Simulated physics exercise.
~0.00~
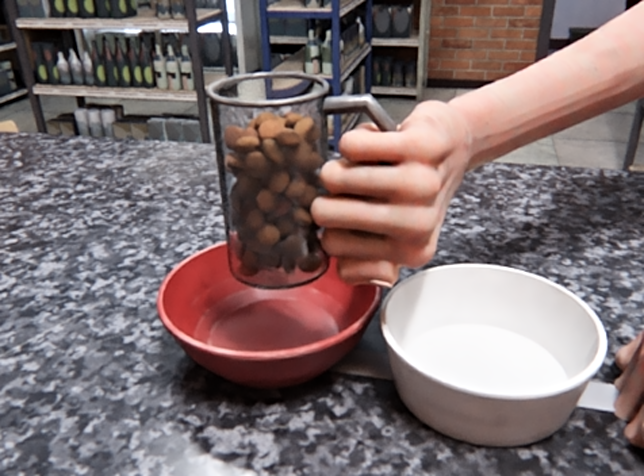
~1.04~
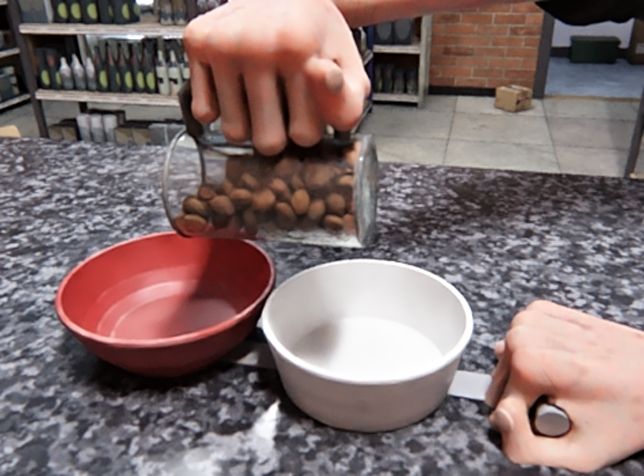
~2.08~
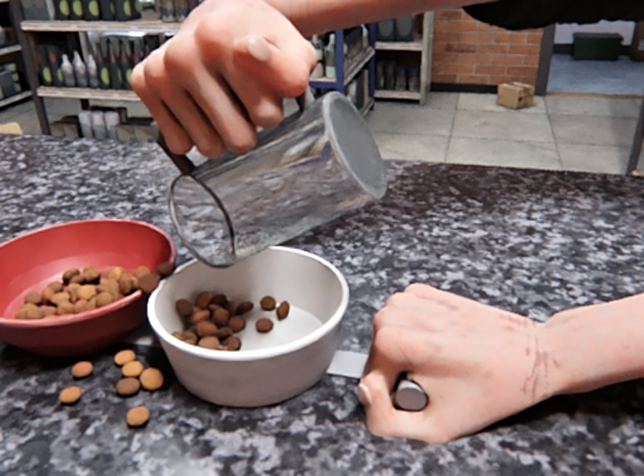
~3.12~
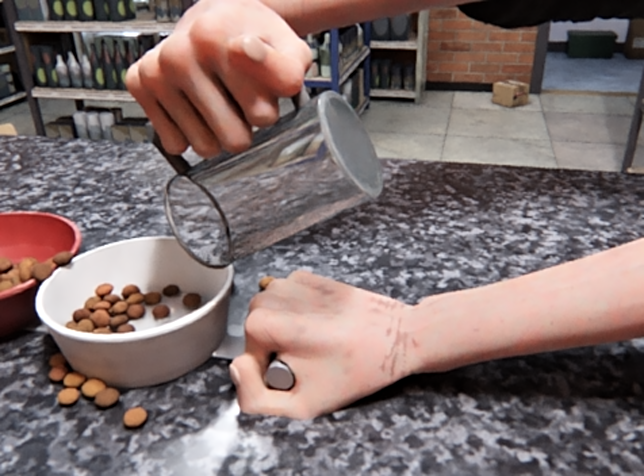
A hand tips kibble into a red bowl and white dish sliding left, spilling some.
